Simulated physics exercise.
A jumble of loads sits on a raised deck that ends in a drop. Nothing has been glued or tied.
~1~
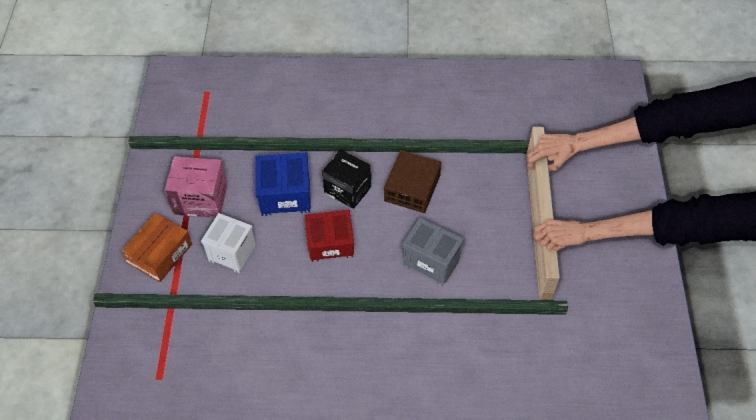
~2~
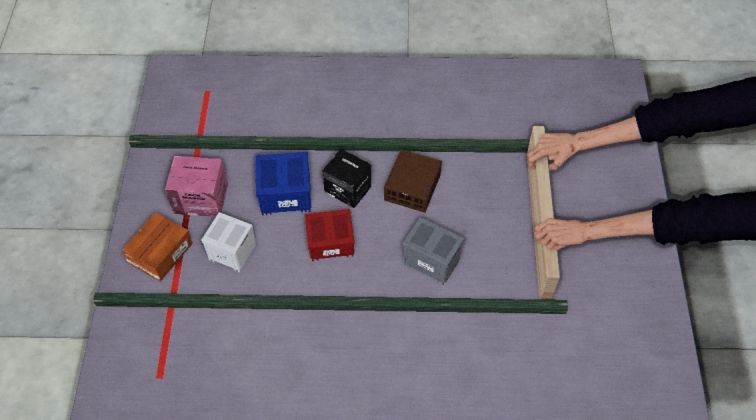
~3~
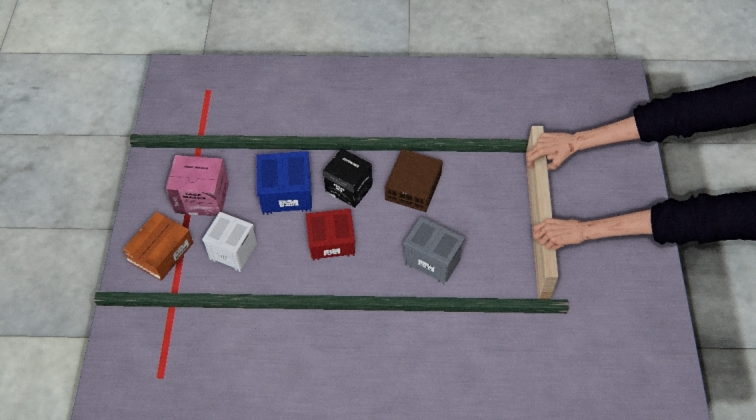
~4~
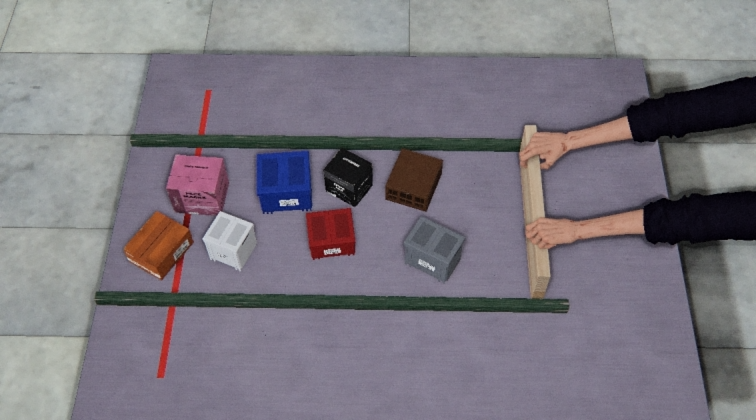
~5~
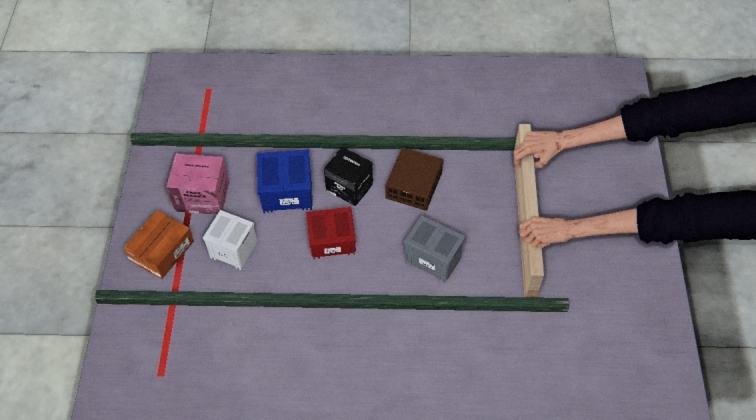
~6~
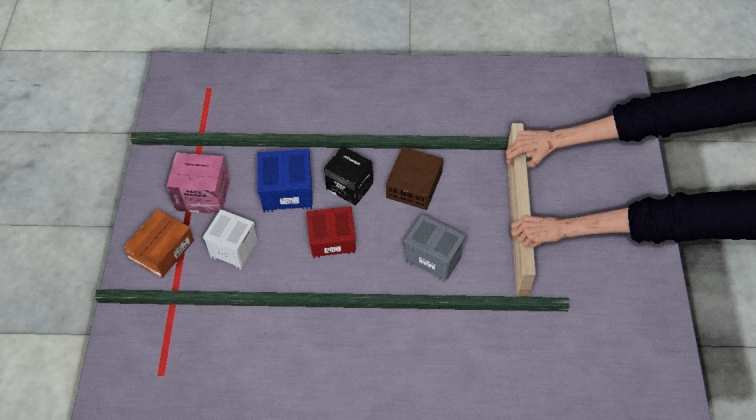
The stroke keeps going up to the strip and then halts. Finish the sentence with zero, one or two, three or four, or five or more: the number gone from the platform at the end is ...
The number gone from the platform at the end is three or four.
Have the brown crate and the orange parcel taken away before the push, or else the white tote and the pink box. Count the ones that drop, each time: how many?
The count is 1 in one try and 1 in the other, in that order.
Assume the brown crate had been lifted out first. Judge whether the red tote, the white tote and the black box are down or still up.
As for the red tote, it keeps its place; the white tote keeps its place; the black box keeps its place.
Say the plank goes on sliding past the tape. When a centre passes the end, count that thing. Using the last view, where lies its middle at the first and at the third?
(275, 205), later (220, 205).
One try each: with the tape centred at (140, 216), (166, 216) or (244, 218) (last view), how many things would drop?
6, 5, 1.
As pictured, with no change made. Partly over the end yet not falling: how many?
2 of them.
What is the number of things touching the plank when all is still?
Contact count: 3.
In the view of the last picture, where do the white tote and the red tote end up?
Listed in order, first is (113, 238) and the other is (155, 222).
Soon after, none off yet; orange parcel at rest near (160, 243); pink box at rest near (199, 184); white tote at rest near (232, 240).
Then, none off yet; orange parcel at rest near (160, 243); pink box moved about its own width near (143, 184); white tote moved a little near (223, 244).
By the end, the number that fall off is three or four; fallen, blue tote, pink box and orange parcel.
